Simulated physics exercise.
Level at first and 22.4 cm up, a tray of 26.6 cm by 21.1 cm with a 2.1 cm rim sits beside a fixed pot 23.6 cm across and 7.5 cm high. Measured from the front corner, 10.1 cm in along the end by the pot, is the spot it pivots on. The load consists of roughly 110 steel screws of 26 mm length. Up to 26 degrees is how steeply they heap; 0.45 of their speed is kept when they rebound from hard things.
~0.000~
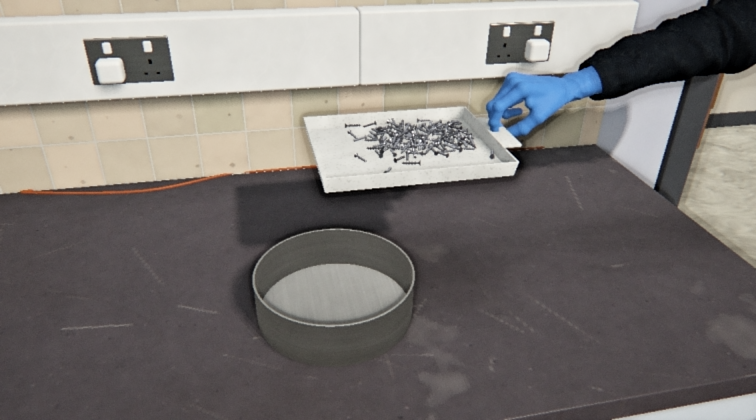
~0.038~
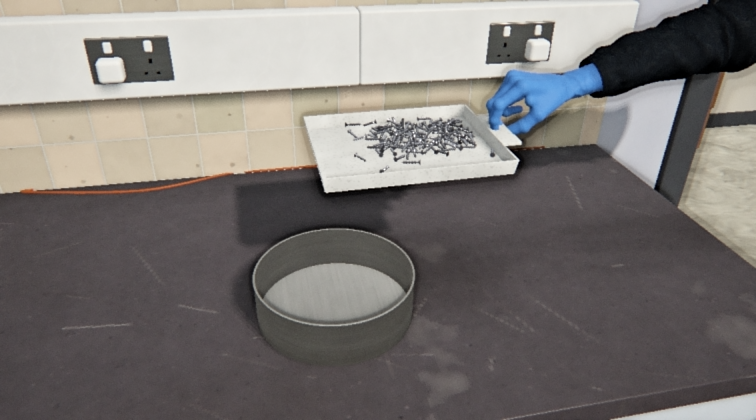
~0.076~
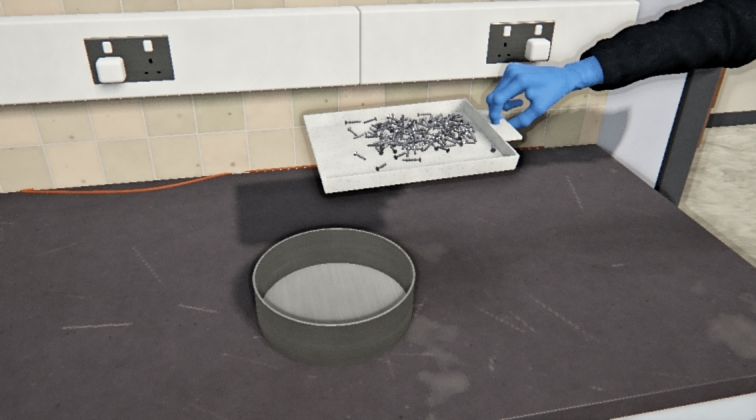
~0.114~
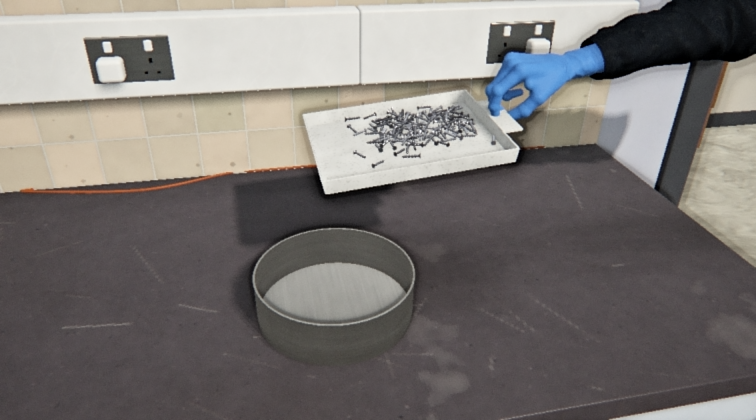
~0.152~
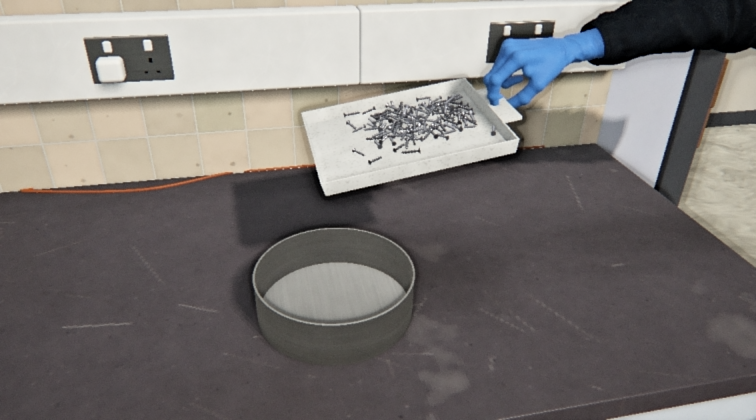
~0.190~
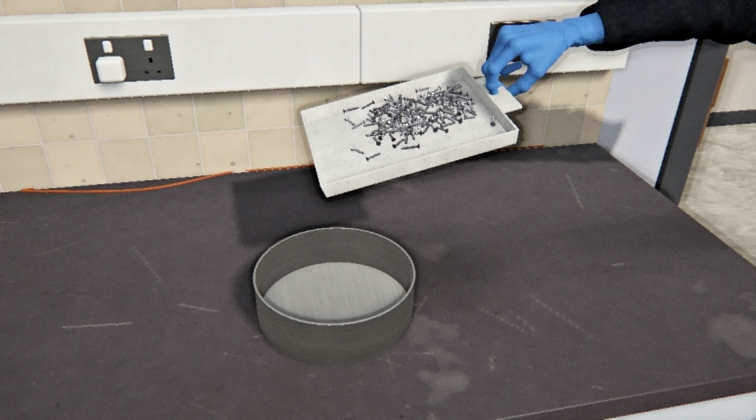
White tray of steel screws tilting gradually down toward its left front corner as a blue-gloved hand raises its right side.
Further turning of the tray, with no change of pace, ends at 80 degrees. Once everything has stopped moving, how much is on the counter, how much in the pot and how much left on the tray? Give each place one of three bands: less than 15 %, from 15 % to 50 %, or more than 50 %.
Counter - less than 15 %; pot - more than 50 %; tray - from 15 % to 50 %.
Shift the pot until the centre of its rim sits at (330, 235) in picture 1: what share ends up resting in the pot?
About 20 per cent.
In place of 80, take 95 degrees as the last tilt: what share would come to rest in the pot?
Around 90 per cent, then.
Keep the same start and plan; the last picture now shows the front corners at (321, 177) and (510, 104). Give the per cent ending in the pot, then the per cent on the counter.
Split: Pot = 10, counter = 70.
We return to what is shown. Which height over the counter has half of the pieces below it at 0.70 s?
The halfway line is at about 22 cm.
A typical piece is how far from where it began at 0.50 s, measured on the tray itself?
6 cm.
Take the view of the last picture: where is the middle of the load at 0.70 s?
Load centre: About (317, 177) px.
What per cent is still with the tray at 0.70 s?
I'd put it at roughly 85 per cent.
After 0.50 s, tilt 47 degrees; the tray holds 100 %, the pot 0 %.
After 0.70 s, tilt 68 degrees; the tray holds 85 %, the pot 0 %.
After 1.02 s, tilt 80 degrees; the tray holds 30 %, the pot 65 %.
In the end, at 1.9 s, counter 0 %, pot 75 %, tray 25 %.
